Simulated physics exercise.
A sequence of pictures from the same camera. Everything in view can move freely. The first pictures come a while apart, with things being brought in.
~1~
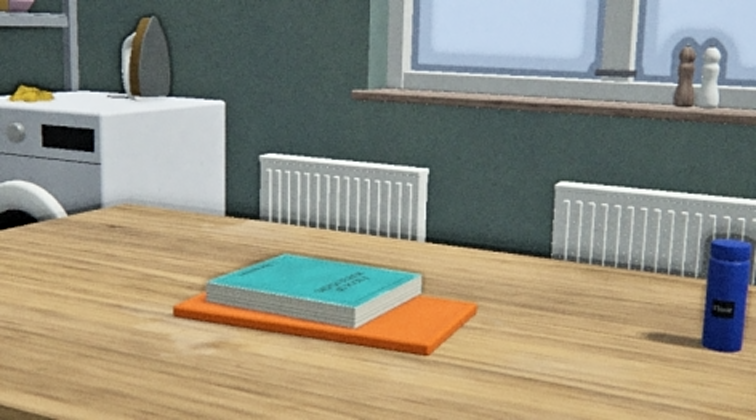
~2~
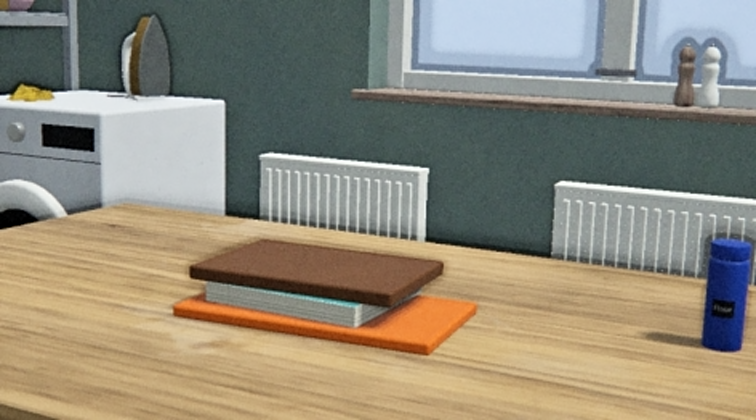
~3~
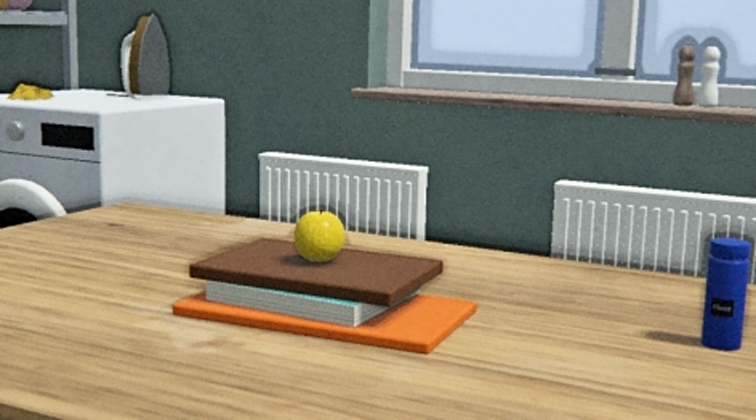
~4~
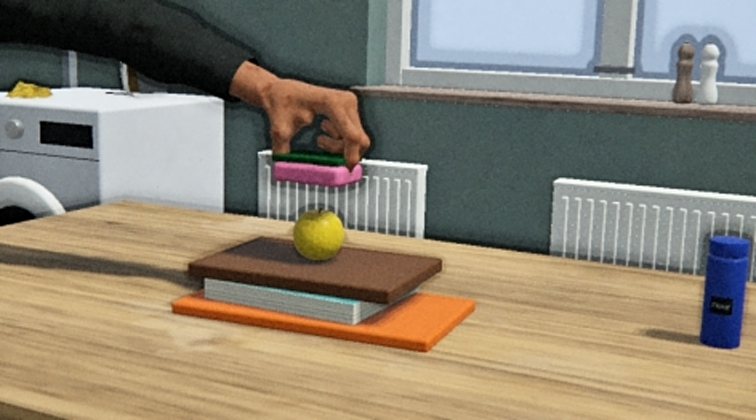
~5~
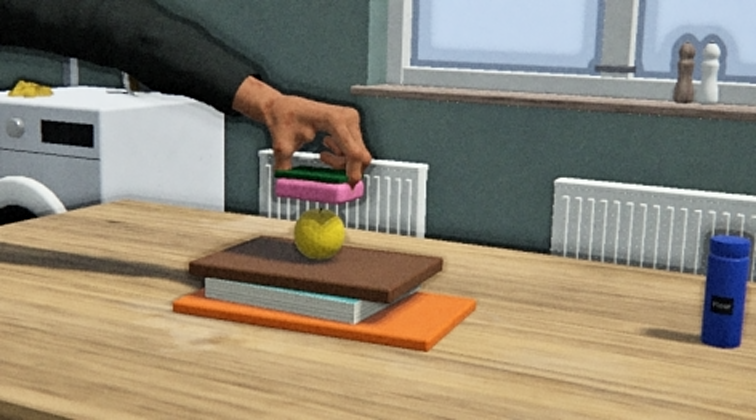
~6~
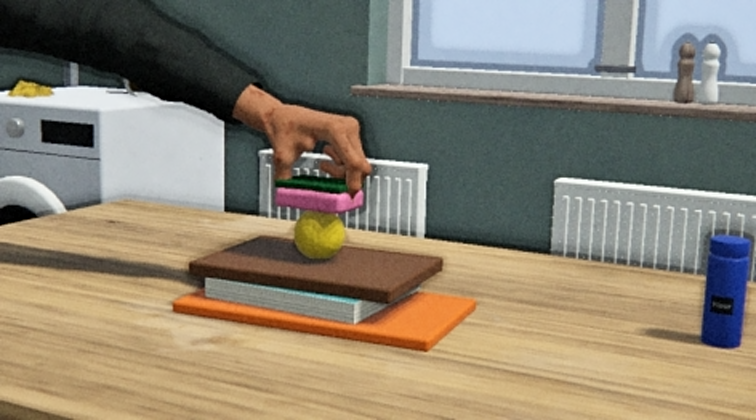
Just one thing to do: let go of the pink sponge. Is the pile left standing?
No, it falls.
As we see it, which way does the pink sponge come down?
It shifts to the viewer's left.
Then, 1.60 s after the last picture, pink sponge now fallen.
Then, 2.10 s after the last picture, things are still on the move.
At rest, fallen, pink sponge; the other 5 in place. Seen from the same camera at the end, pink sponge near (151, 264). The pile loses its balance.
